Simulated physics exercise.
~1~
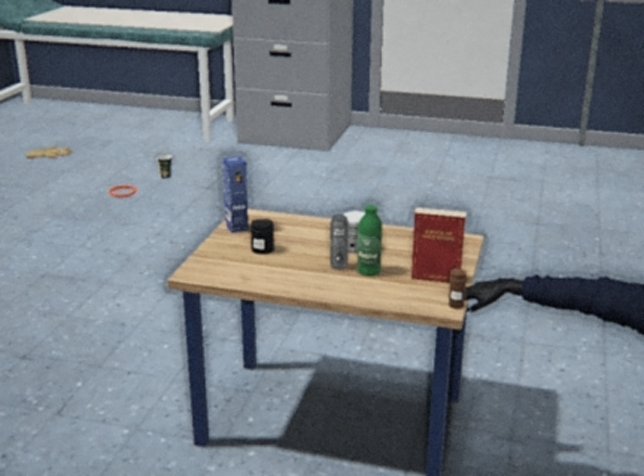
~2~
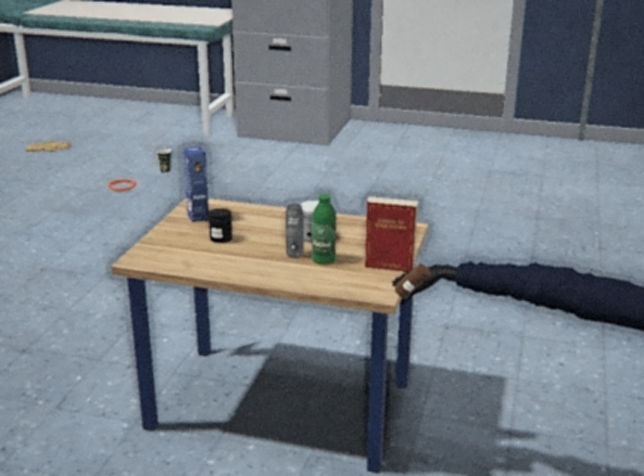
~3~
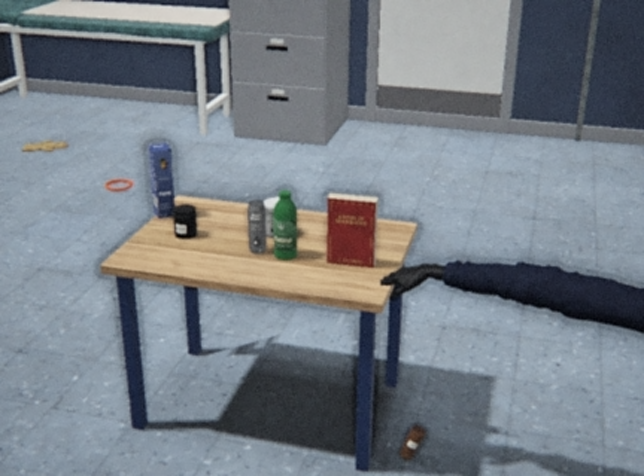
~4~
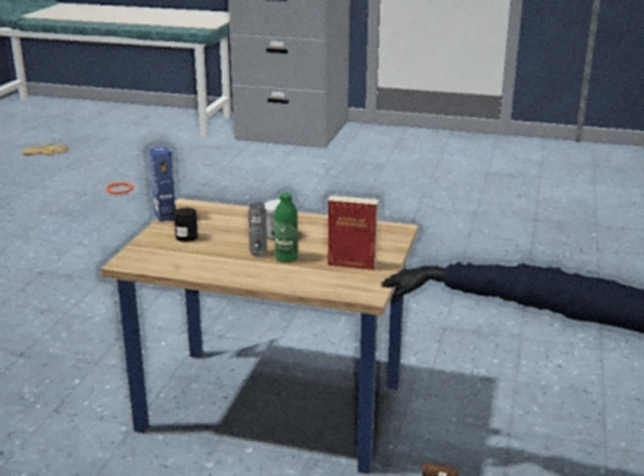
A dark-sleeved arm drags the table left, and a small brown shaker falls to the floor.
